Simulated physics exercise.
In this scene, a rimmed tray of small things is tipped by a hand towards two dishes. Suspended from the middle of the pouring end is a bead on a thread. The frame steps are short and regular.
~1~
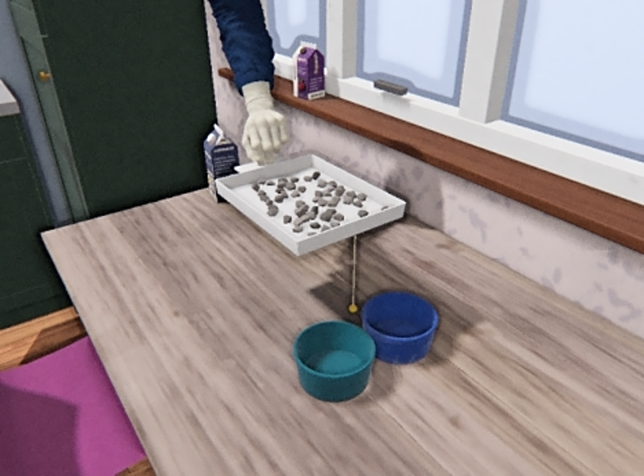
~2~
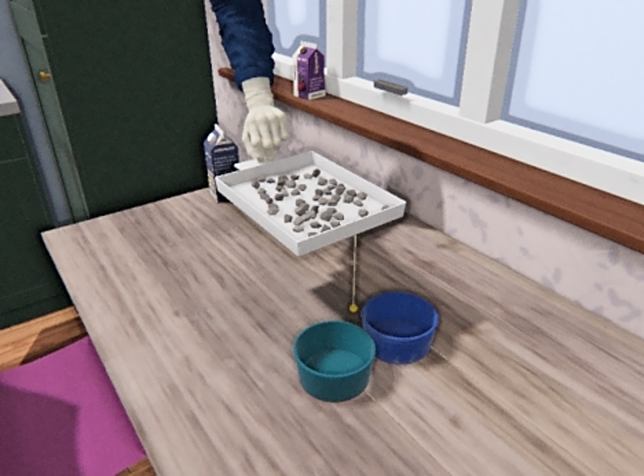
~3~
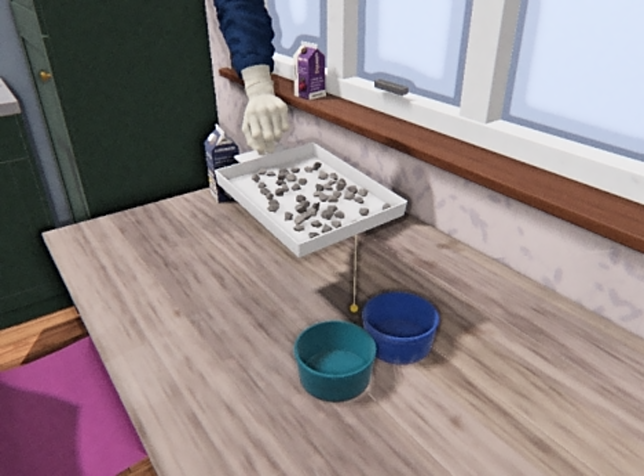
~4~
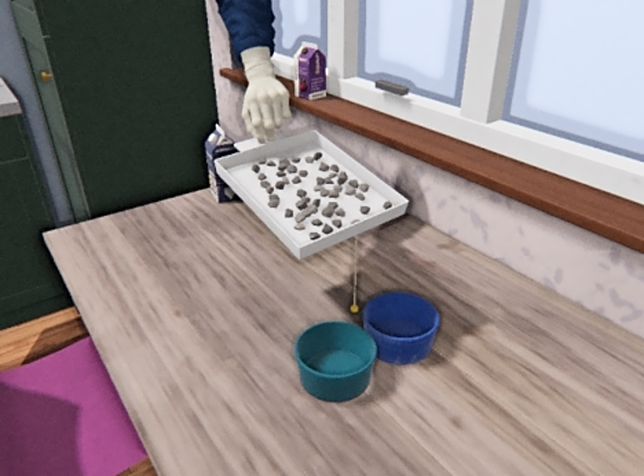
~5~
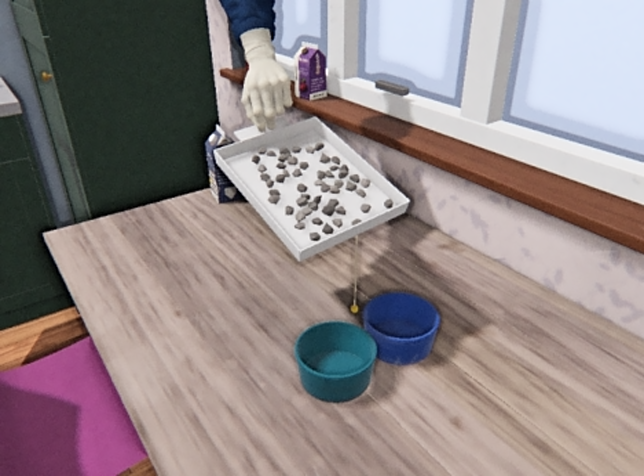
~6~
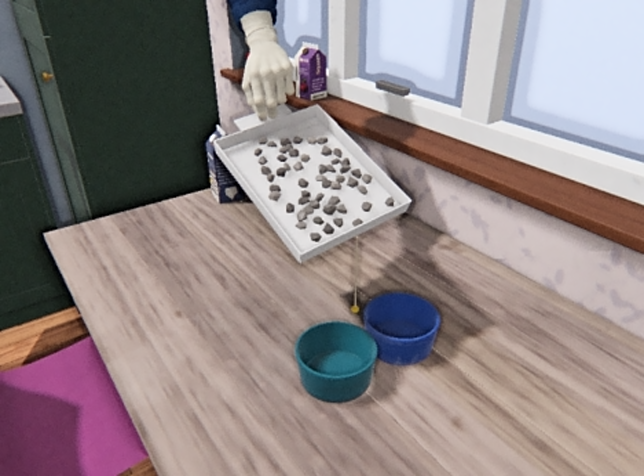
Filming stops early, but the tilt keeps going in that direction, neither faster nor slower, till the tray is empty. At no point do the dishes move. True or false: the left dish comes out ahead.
True.
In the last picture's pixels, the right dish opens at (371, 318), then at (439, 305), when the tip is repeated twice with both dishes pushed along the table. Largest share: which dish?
Results - the dish on the left side first, the dish on the left side second.
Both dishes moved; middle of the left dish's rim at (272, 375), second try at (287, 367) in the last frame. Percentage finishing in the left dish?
I'd expect some 10 percent, and then some 30 percent.
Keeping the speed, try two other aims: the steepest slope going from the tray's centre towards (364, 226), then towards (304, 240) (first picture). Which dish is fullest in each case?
Results - the dish on the right side first, the dish on the left side second.
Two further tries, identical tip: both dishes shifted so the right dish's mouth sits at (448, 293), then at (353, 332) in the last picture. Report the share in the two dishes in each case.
In order, about 10 and 70 in a hundred.
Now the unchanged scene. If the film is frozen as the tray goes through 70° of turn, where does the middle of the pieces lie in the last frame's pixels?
Somewhere about (330, 235).
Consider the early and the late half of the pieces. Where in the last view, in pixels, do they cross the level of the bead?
At (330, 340) for the first part, then at (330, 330) for the others.
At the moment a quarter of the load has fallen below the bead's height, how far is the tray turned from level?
Near 95 degrees.
Shortly afterwards, tray tipped steeply; all but a few on the tray; only a few in the air.
Next, tray tipped past a quarter turn; near a third on the tray; near half in the left dish; only a few in the right dish; a little outside both; a little in the air.
Some moments later, tray tipped past a quarter turn; the bulk in the left dish; only a few in the right dish; a little outside both.
In the end, tray tipped past a quarter turn; the bulk in the left dish; only a few in the right dish; a little outside both.
